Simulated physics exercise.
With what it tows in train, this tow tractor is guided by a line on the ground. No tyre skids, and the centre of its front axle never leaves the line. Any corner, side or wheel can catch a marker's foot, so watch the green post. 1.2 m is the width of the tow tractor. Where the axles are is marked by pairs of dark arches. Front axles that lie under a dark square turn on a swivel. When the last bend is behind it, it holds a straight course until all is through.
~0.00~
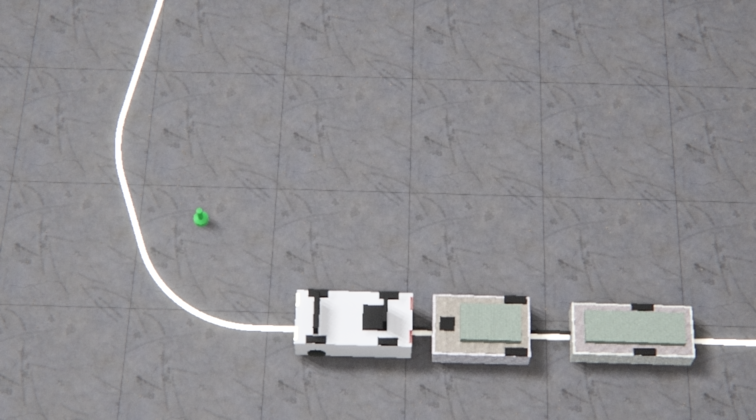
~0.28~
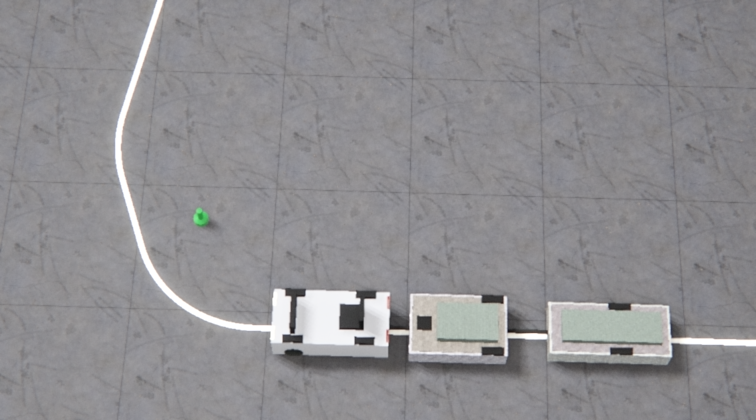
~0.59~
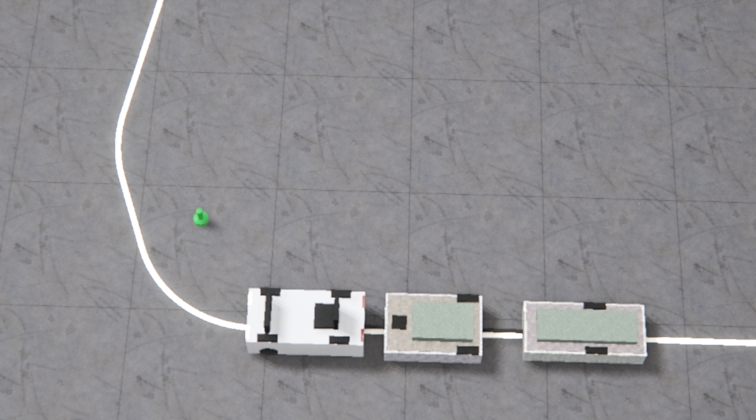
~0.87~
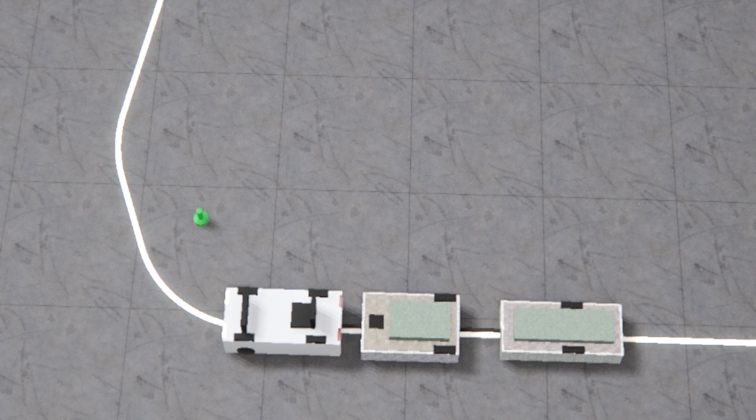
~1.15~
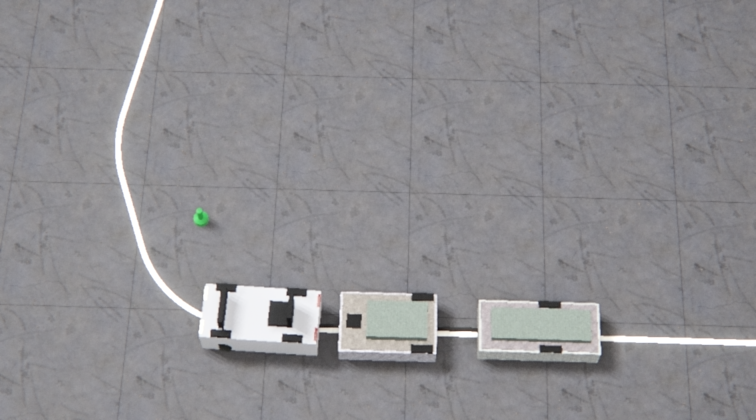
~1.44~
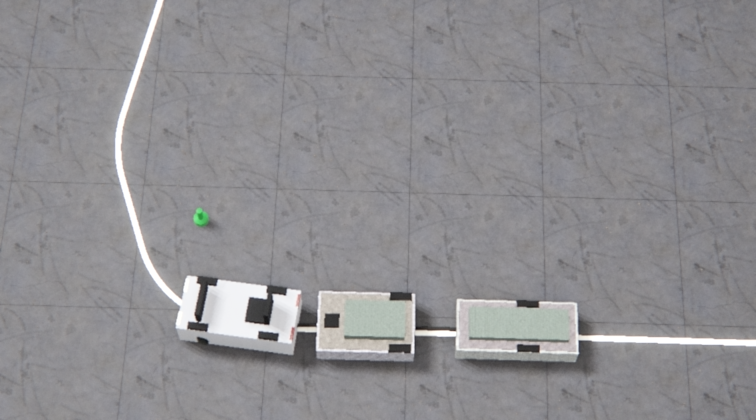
A grey paved floor marked with faint square slabs is seen from high above, with a white line running across the bottom and curving up the left side. A white tow tractor with black parts pulls two pale trailers with grey-green tops along the line, while a small green post stands at left, inside the curve. The train rolls steadily left, and the tractor begins turning slightly upward into the bend as the view stays still.
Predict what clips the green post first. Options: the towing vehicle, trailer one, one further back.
That'd be one of the rear trailers.
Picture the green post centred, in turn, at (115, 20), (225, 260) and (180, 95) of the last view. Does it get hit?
In the first spot it is left alone, in the second contacted, and in the third contacted.
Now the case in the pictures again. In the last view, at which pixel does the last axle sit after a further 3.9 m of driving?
(363, 319).
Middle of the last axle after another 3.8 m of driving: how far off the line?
5 cm.
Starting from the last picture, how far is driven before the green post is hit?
The touch comes after about 7.5 m of further driving.
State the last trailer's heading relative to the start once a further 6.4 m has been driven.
The last trailer is now at about 25 degrees to its starting heading.
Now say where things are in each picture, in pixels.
In the first frame, nose (303, 317); last axle (644, 330); still straight; green (201, 217); 2 trailers.
In the second frame, nose (280, 316); last axle (621, 329); still straight.
In the third frame, nose (255, 315); last axle (596, 328); still straight.
In the fourth frame, nose (232, 314); last axle (573, 327); still straight.
In the fifth frame, nose (210, 310); last axle (550, 327); turned 2°.
In the sixth frame, nose (189, 303); last axle (528, 326); turned 6°; green (201, 217).
By 3.4 s, the last axle is at (389, 321) of the last picture, on the line.
By 5.9 s, the last axle is at (228, 269) of the last picture, 100 cm off the line; the second trailer has hit green.
By 7.2 s, the last axle is at (174, 204) of the last picture, 95 cm off the line.
By 9.2 s, the last axle is at (152, 84) of the last picture, 60 cm off the line.
By 11.2 s, the last axle is out of the picture, 15 cm off the line; 1 of 1 struck in all.
